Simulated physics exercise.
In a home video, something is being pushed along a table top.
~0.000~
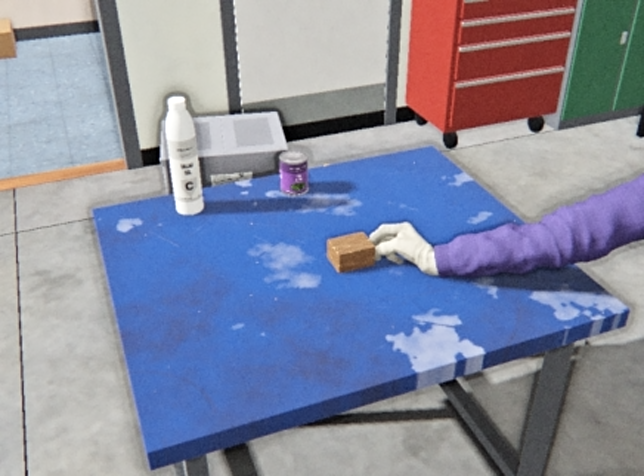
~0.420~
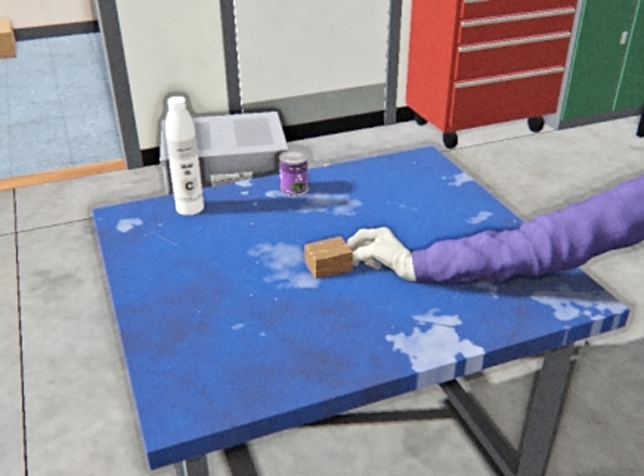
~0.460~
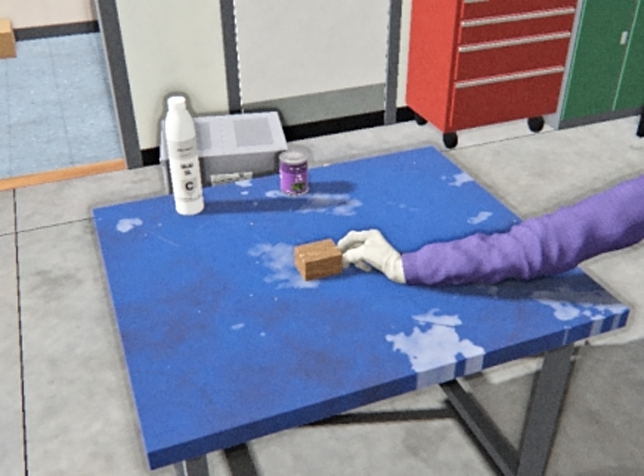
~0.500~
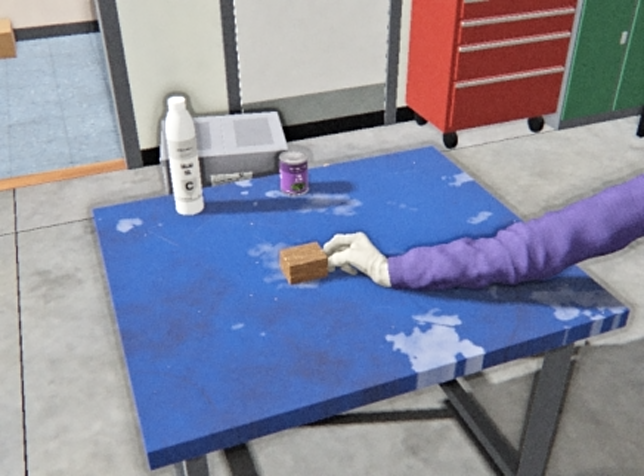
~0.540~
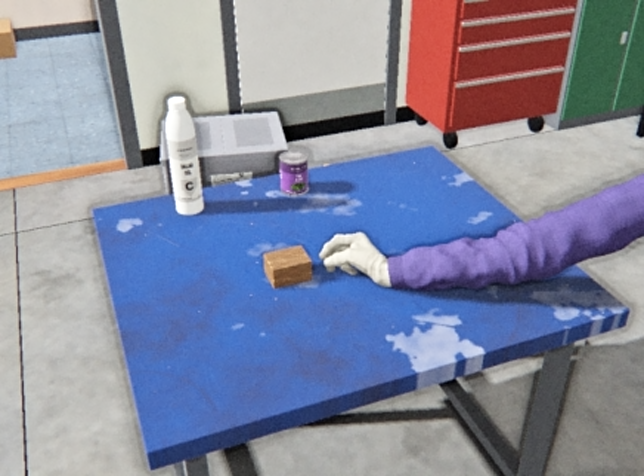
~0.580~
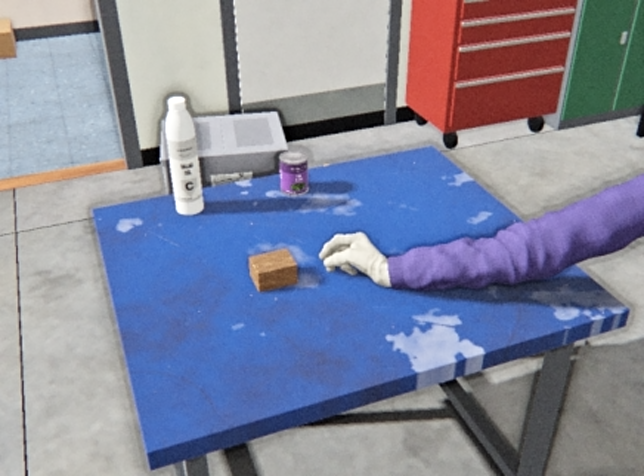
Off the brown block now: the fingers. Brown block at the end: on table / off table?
Safe on the tabletop.
Around 0.68 s, brown block displaced about its own width near (244, 277).
Around 0.78 s, brown block displaced well along near (226, 281).
Around 0.88 s, brown block displaced well along near (219, 283).
Finally (1.3 s), moved from the start, brown block. Final places as the last picture's camera would see them, brown block near (219, 283).
